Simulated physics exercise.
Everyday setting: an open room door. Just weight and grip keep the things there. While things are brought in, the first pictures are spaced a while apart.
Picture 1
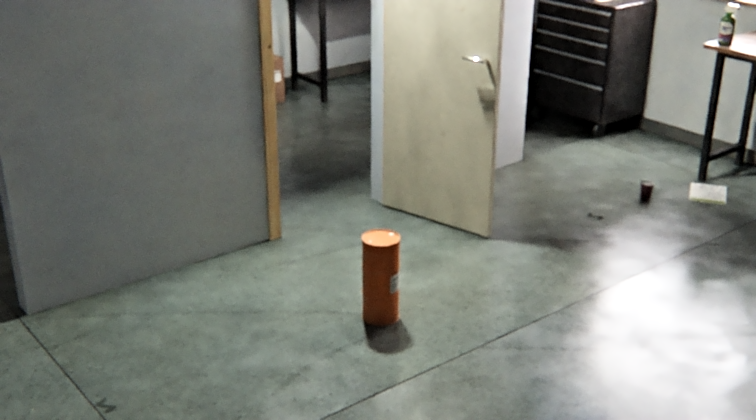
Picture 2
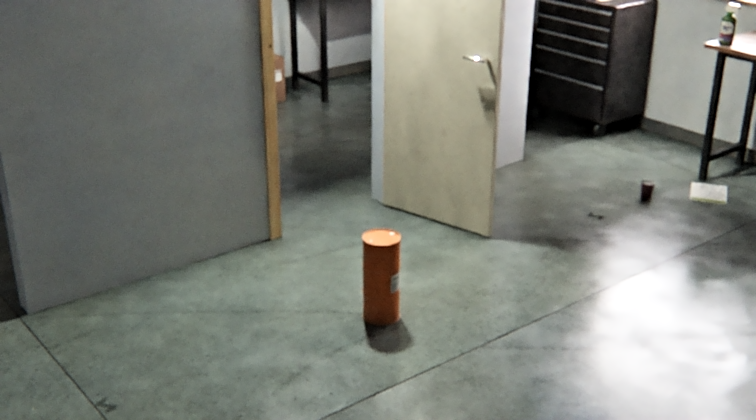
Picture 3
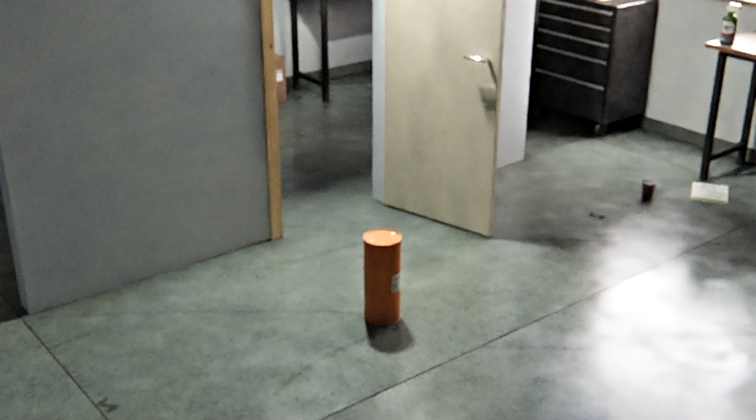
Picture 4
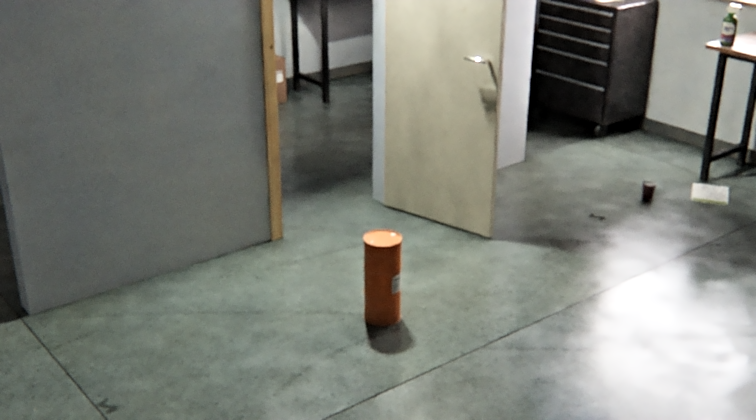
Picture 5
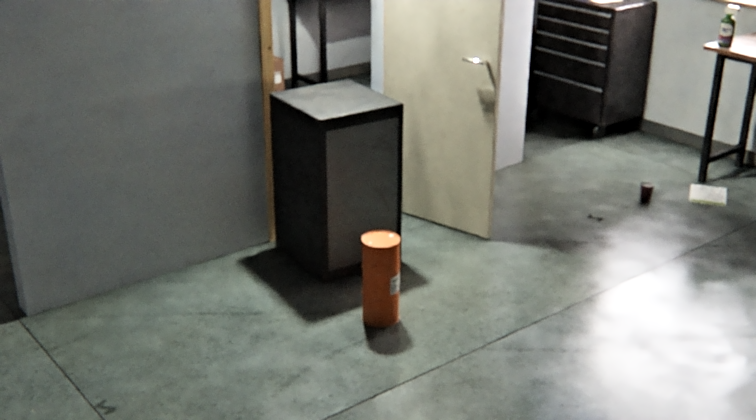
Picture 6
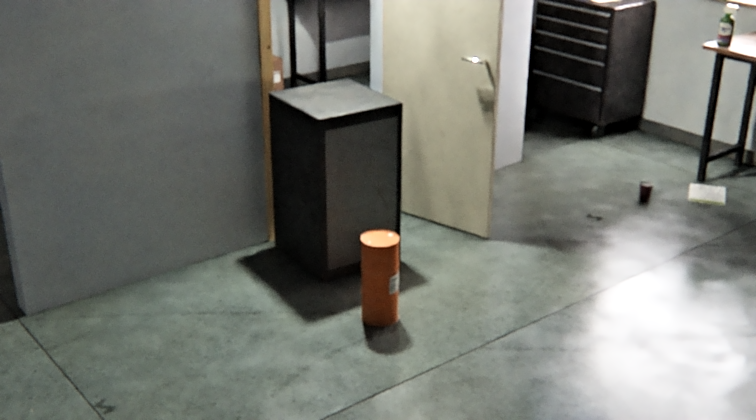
At the start, an orange canister stands on the gray floor in front of a wide-open door, with a drawer cabinet and a table behind. Then a black box-shaped appliance appears in the doorway, just behind and left of the canister, while the door and canister stay still.
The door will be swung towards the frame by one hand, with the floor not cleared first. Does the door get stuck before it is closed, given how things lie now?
Yes, the attempt is thwarted.
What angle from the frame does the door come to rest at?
Around 60 degrees.
Then, 0.60 s after the last picture, door 88° open.
Then, 0.90 s after the last picture, door 70° open.
At rest, door 59° open; both in place. Seen from the same camera at the end, black appliance near (335, 178).
